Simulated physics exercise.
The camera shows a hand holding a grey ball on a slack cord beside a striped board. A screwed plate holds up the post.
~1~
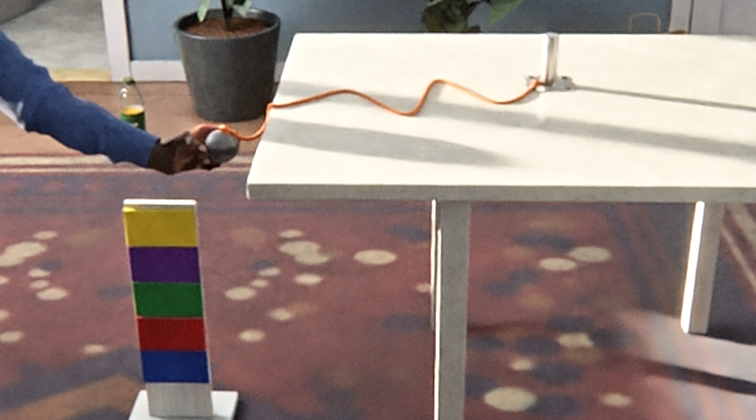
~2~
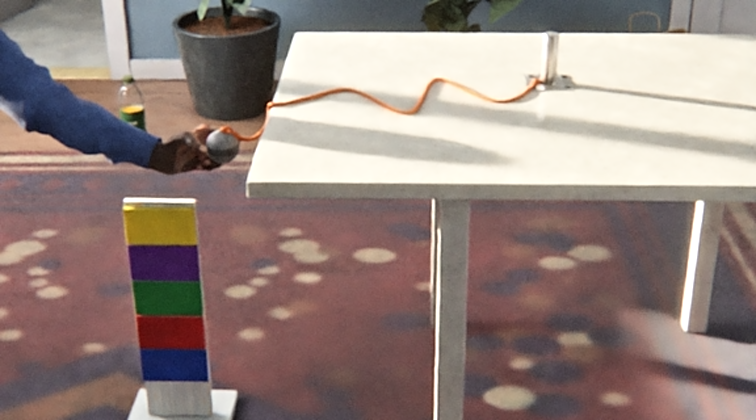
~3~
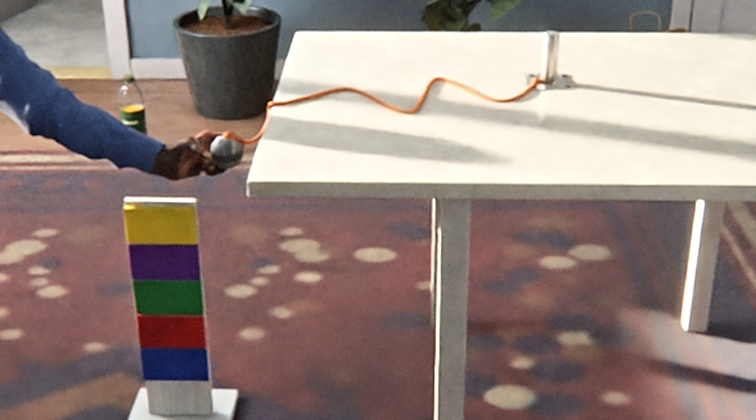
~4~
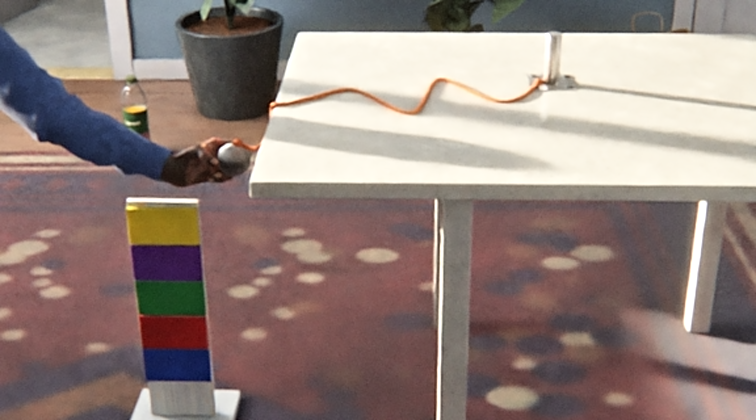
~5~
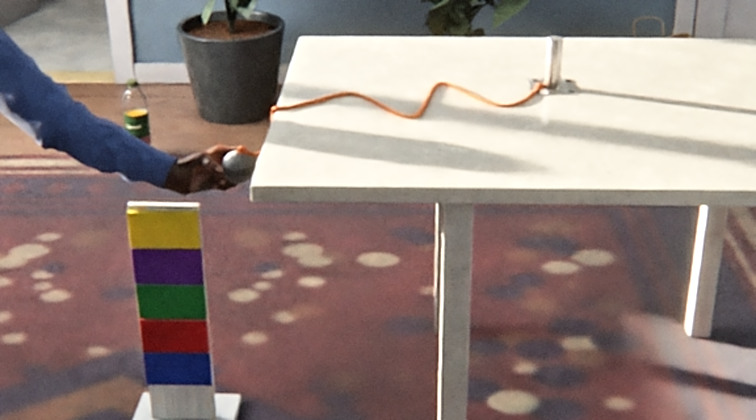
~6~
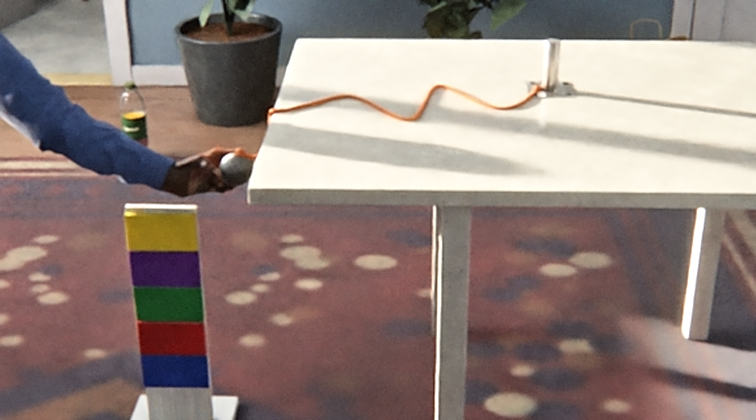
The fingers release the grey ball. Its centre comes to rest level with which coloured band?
With the red one.
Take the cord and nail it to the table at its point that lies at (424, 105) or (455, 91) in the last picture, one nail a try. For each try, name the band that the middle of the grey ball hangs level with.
First try purple, second try green.
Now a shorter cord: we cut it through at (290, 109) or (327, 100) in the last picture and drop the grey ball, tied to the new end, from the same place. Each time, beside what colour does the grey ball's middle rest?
First try: Purple; second try: Yellow.
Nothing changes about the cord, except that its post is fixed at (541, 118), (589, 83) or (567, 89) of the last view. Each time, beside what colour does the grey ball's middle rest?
Blue; green; red.
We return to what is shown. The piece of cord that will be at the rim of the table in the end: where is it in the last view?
Position: Approx. (407, 120).
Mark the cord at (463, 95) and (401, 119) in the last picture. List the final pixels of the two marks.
Final spots: (416, 96), then (274, 113).
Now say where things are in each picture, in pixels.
The first frame shows grey ball (222, 146); yellow (160, 229); purple (164, 265); green (168, 301); red (171, 335); blue (175, 368).
The second frame shows grey ball (222, 147); cord through (518, 97) (454, 84) (421, 101) (372, 99) (302, 100).
The third frame shows grey ball (226, 152).
The fourth frame shows grey ball (234, 160); cord through (521, 97) (457, 84) (424, 101) (375, 99) (305, 100).
The fifth frame shows grey ball (238, 167).
The sixth frame shows grey ball (236, 170); cord through (519, 104) (456, 91) (422, 108) (374, 106) (304, 106).
Soon after, ball near (249, 313); level with green.
After that, ball near (303, 322); level with red.
And then, ball near (281, 333); level with red.
In the end, ball near (288, 332); level with red. The cord holds its middle at red.
